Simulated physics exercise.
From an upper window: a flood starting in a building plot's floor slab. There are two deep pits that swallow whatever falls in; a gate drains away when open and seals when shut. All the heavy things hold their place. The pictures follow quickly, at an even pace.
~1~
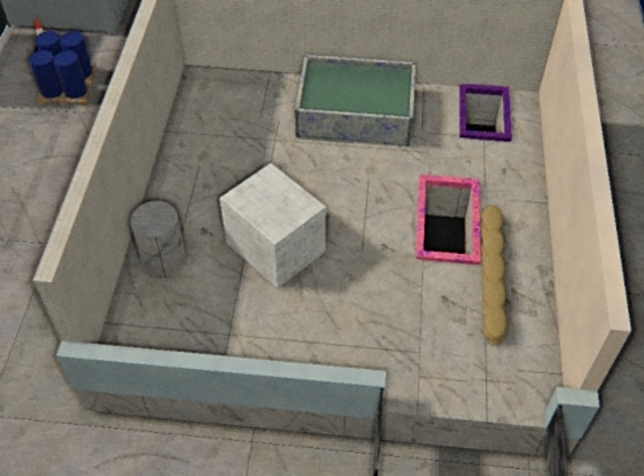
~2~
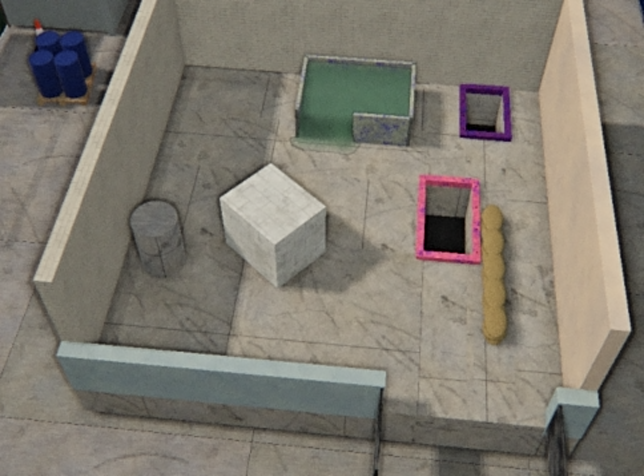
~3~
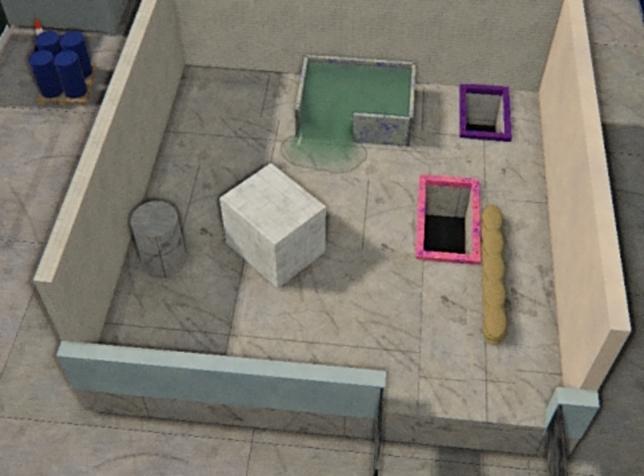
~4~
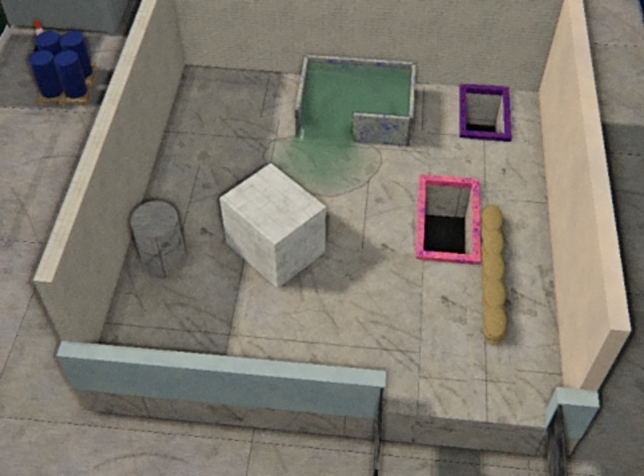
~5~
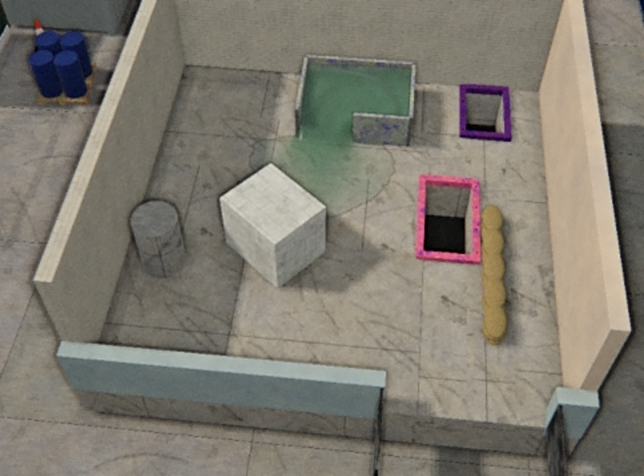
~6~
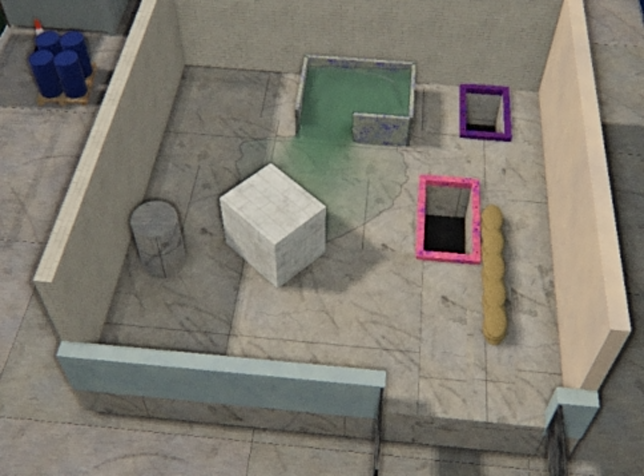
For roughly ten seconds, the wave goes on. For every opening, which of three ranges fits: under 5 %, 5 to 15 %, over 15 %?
Outcome: Gate: The top band; pink pit: The bottom band; purple pit: The bottom band.
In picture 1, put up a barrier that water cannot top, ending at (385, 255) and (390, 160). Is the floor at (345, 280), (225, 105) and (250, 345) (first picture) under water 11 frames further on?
Point by point: First swamped, next spared, last spared.
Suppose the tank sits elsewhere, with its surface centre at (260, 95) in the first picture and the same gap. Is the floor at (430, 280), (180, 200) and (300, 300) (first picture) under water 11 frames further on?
Taking them as they were asked, they come out bone dry, soaked, bone dry.
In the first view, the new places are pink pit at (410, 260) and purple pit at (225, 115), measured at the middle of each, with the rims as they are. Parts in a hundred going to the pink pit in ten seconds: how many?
Result - pink pit: 8 %.
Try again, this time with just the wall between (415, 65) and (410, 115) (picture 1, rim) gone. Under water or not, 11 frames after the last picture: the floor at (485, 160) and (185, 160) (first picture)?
First spot submerged, second spot spared.
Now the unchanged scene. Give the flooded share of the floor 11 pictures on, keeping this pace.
By my count, 35 percent.
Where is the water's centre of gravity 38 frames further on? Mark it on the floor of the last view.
That puts it at around (308, 213).
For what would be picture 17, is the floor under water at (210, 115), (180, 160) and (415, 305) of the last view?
Points in order - 1: Unwetted; 2: Inundated; 3: Inundated.
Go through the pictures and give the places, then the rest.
The first picture shows the tank at (357, 89) is whole and still.
In the second picture, water pours out at (326, 129) and has run to (354, 149).
In the third picture, the front is at (349, 168), out from the gap at (326, 130).
In the fourth picture, the front is at (332, 192), out from the gap at (326, 131).
In the fifth picture, water pours out at (326, 131) and has run to a hidden place.
In the sixth picture, the front is at a hidden place, out from the gap at (326, 131).
A moment on, water covers 20 % of the floor; the gate 0 %, the pink pit 0 %, the purple pit 0 %.
Next, water covers 35 % of the floor; the gate 0 %, the pink pit 0 %, the purple pit 0 %.
Then, water covers 45 % of the floor; the gate 6 %, the pink pit 0 %, the purple pit 0 %.
Later, water covers 70 % of the floor; the gate 18 %, the pink pit 0 %, the purple pit 0 %.
In the end, water covers 75 % of the floor; the gate 29 %, the pink pit 0 %, the purple pit 0 %.
